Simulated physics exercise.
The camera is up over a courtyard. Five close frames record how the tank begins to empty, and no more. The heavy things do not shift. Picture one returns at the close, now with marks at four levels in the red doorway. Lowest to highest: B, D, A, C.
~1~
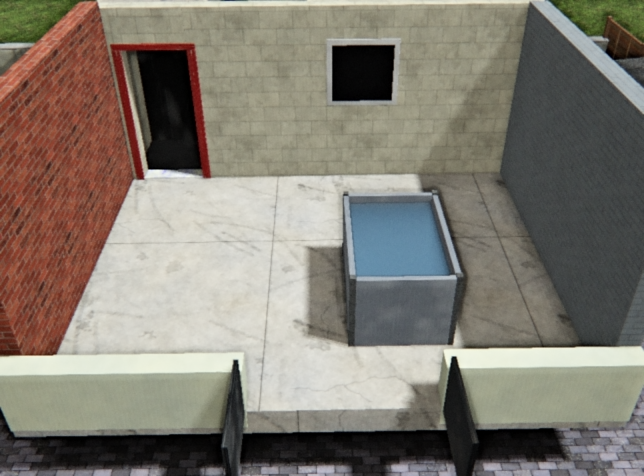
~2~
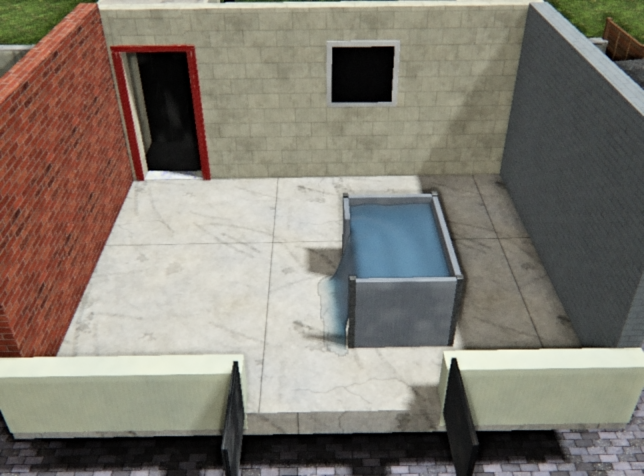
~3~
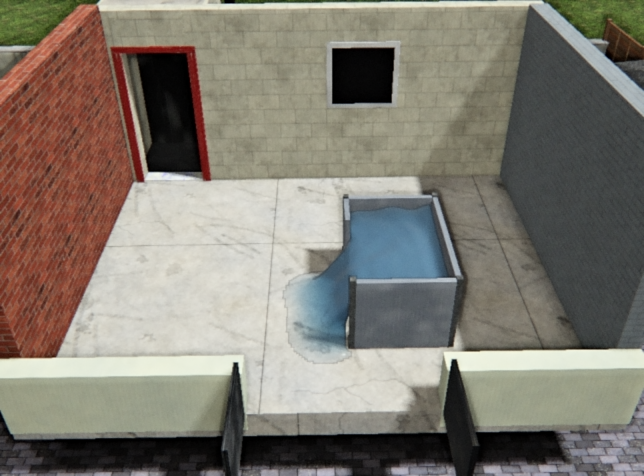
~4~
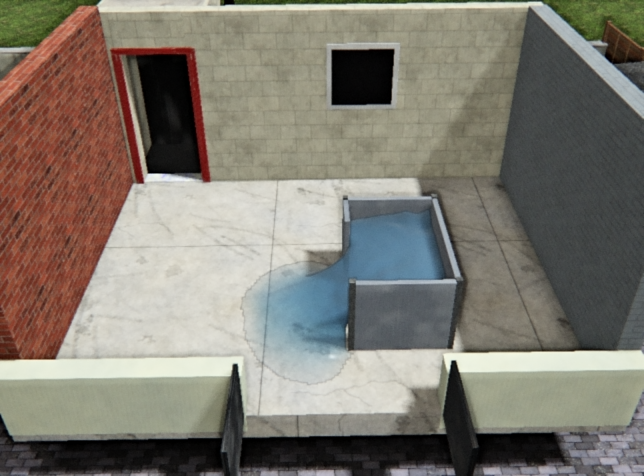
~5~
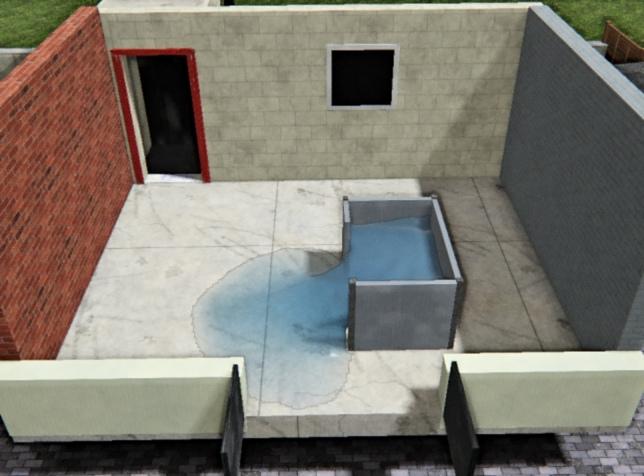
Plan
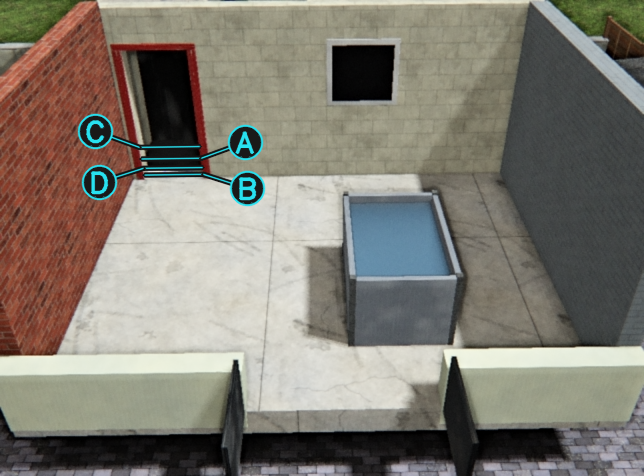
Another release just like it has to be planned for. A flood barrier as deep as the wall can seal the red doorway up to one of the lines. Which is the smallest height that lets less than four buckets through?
Mark D just does it.
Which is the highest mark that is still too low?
That is mark B.
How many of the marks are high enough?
Three of them.
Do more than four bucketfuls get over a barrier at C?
No.
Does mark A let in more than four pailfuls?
No, not at all.
On the marked copy, A at (171, 158); B at (174, 174); C at (169, 146); D at (172, 167); from the bottom up B, D, A, C.
With A, nothing gets over.
With B, about 15 bucketfuls get in.
With C, nothing gets over.
With D, a bucket or two gets in.
